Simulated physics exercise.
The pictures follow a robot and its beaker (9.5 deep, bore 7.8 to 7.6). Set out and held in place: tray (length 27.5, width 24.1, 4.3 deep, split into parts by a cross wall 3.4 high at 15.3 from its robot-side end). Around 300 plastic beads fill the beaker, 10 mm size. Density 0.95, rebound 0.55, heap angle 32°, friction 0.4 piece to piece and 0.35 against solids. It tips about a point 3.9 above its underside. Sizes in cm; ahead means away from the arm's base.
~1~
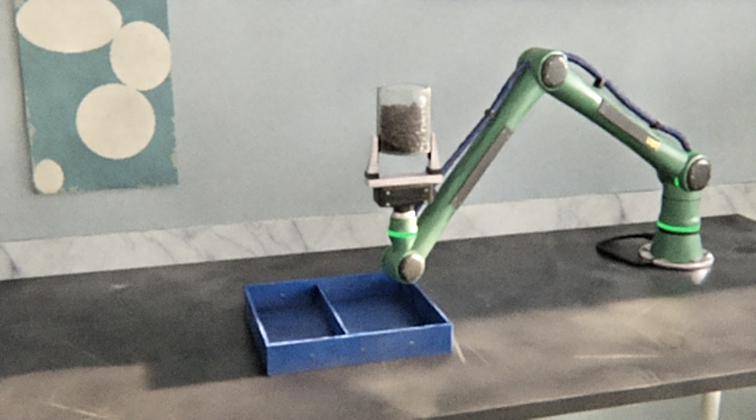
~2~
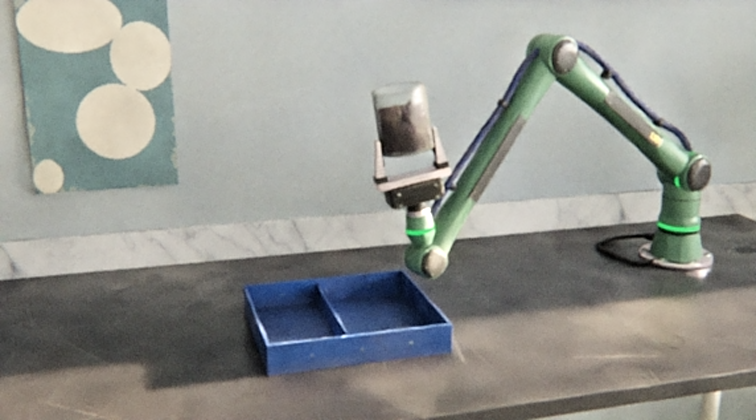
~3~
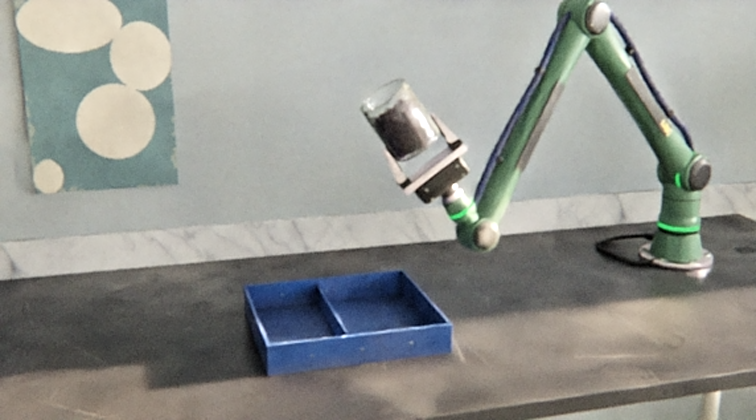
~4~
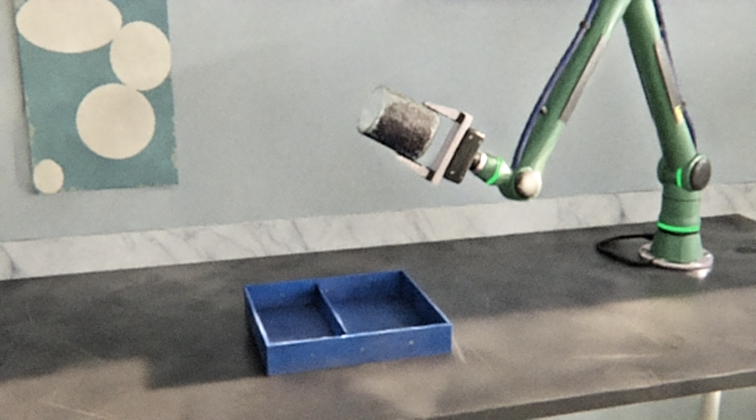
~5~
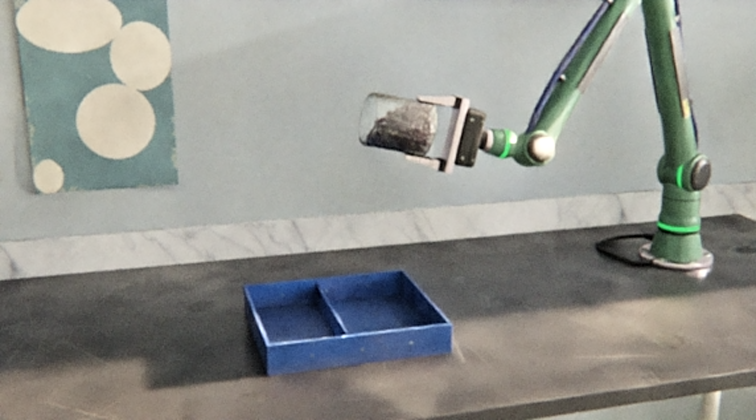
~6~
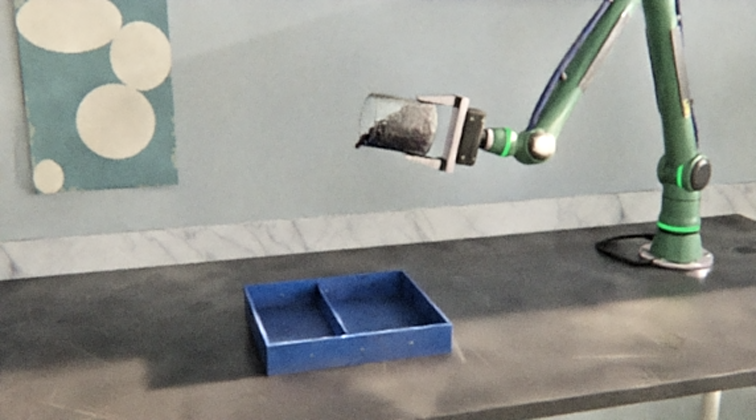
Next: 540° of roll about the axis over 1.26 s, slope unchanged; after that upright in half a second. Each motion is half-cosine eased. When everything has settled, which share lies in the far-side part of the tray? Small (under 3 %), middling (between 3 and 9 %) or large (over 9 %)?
In the far-side part of the tray the share is large, over 9 %.
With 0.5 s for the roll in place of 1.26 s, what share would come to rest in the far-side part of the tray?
In that case some 5 per cent.
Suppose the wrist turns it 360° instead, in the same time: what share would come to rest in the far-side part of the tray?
Then about 10 per cent.
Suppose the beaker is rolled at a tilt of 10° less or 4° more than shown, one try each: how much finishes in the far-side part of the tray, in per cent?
Some 5 and 25 per cent.
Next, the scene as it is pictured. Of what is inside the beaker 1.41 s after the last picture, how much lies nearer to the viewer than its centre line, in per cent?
About 60 per cent.
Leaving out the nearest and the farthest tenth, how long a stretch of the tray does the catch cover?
Some 20 cm.
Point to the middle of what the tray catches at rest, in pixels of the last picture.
At about (303, 334).
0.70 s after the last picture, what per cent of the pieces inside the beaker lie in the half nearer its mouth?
Some 35 per cent.
Then, 0.70 s after the last picture, tipped 78°, highest piece 36 above the table; 268 in the beaker, 9 in the robot-side part, 9 in the far-side part, 18 in flight or on a rim.
Then, 1.41 s after the last picture, tipped 62°, highest piece 34 above the table; 216 in the beaker, 48 in the far-side part, 24 in the robot-side part, 6 on the table or floor, 10 in flight or on a rim.
Then, 1.96 s after the last picture, upright, highest piece 35 above the table; 214 in the beaker, 56 in the far-side part, 25 in the robot-side part, 9 on the table or floor.
Then, 2.66 s after the last picture, upright, highest piece 35 above the table; 214 in the beaker, 56 in the far-side part, 25 in the robot-side part, 9 on the table or floor.
Final count, 214 in the beaker, 56 in the far-side part, 25 in the robot-side part, 9 on the table or floor. That is 18 % in the far-side part of the tray.
